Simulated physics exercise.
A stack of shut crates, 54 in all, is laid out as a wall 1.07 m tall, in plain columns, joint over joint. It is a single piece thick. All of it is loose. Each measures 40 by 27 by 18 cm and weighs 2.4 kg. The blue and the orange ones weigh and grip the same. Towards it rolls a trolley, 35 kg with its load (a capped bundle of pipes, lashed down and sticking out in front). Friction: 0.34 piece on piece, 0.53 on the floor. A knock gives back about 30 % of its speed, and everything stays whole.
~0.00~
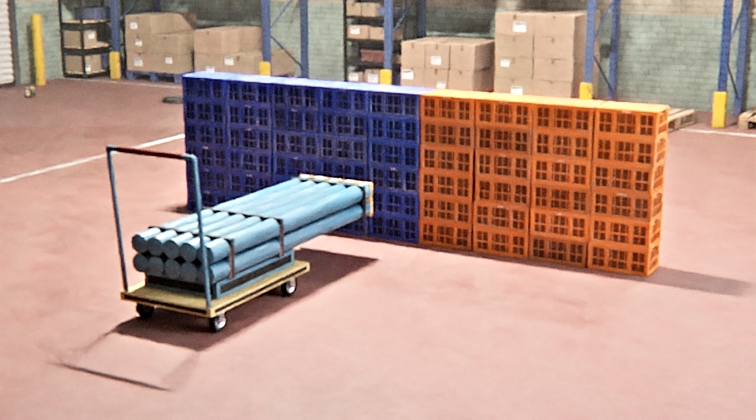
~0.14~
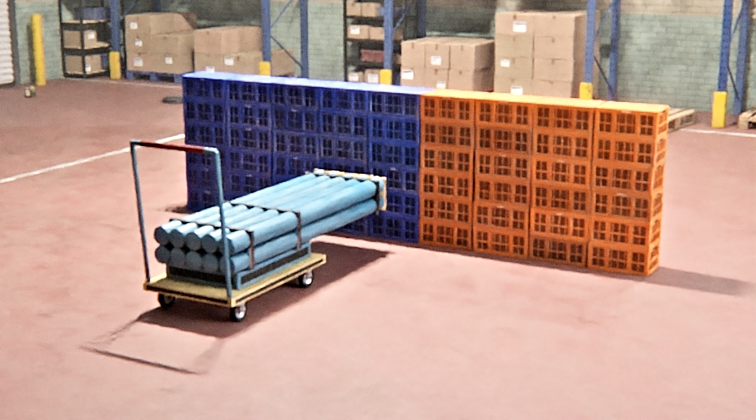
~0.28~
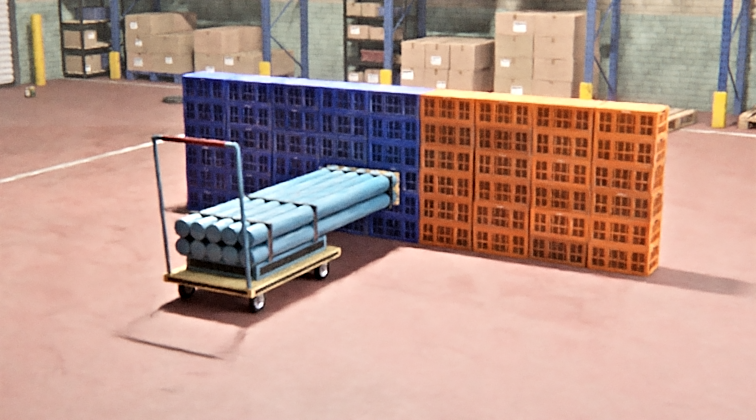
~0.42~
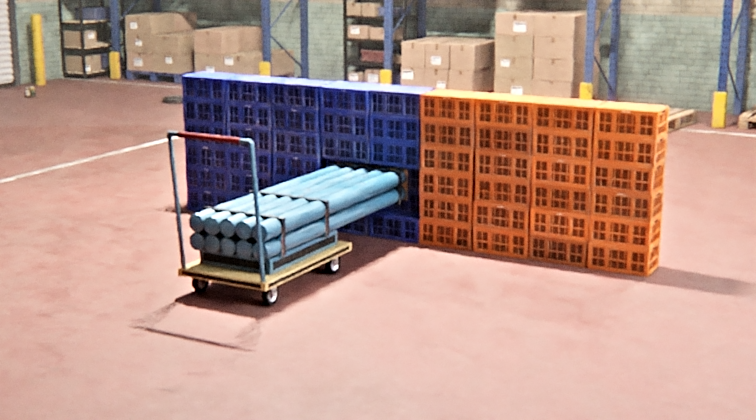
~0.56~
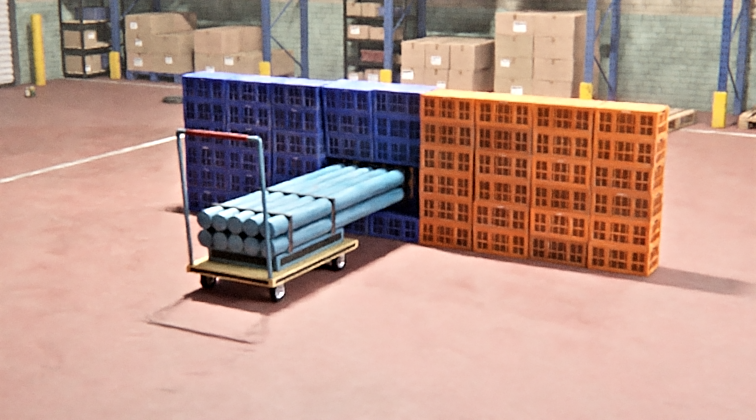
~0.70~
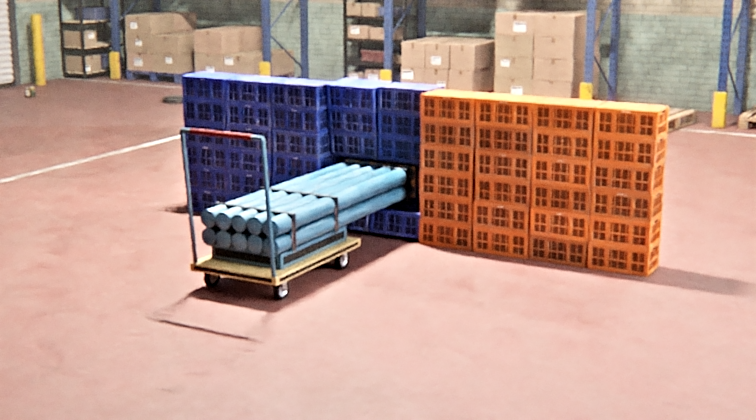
In a warehouse, a trolley of blue pipes rolls forward and pushes into stacked blue crates.
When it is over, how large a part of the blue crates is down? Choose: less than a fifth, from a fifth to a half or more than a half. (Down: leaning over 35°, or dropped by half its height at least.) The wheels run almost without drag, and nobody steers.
It comes to from a fifth to a half.
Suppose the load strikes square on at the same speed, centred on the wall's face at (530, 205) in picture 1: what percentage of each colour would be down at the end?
Then orange 40, blue 0 per cent.
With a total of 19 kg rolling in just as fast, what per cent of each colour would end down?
Then orange 0, blue 0 per cent.
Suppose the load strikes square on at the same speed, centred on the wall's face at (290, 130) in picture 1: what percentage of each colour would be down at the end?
In that case orange 0, blue 30 per cent.
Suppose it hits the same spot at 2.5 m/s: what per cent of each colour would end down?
Then orange 0, blue 30 per cent.
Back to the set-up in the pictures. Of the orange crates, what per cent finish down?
By colour: Orange 0 per cent.
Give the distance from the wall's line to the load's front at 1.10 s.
Some 25 cm beyond.
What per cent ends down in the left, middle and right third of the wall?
Left 0, middle 60, right 0 per cent.
Around 1.10 s, load 27 cm past the wall's line, still rolling; 5 of the 30 blue crates down (5 of 54 in all colours); top blue crate unmoved.
Around 1.50 s, load 28 cm past the wall's line, stopped; 10 of the 30 blue crates down (10 of 54 in all colours); top blue crate unmoved.
Finally (2.6 s), load 28 cm past the wall's line, stopped; 10 of the 30 blue crates down (10 of 54 in all colours); top blue crate unmoved; top orange crate unmoved. That is 33 per cent. Seen by the last camera, middles, top blue crate near (258, 90), top orange crate near (511, 111).
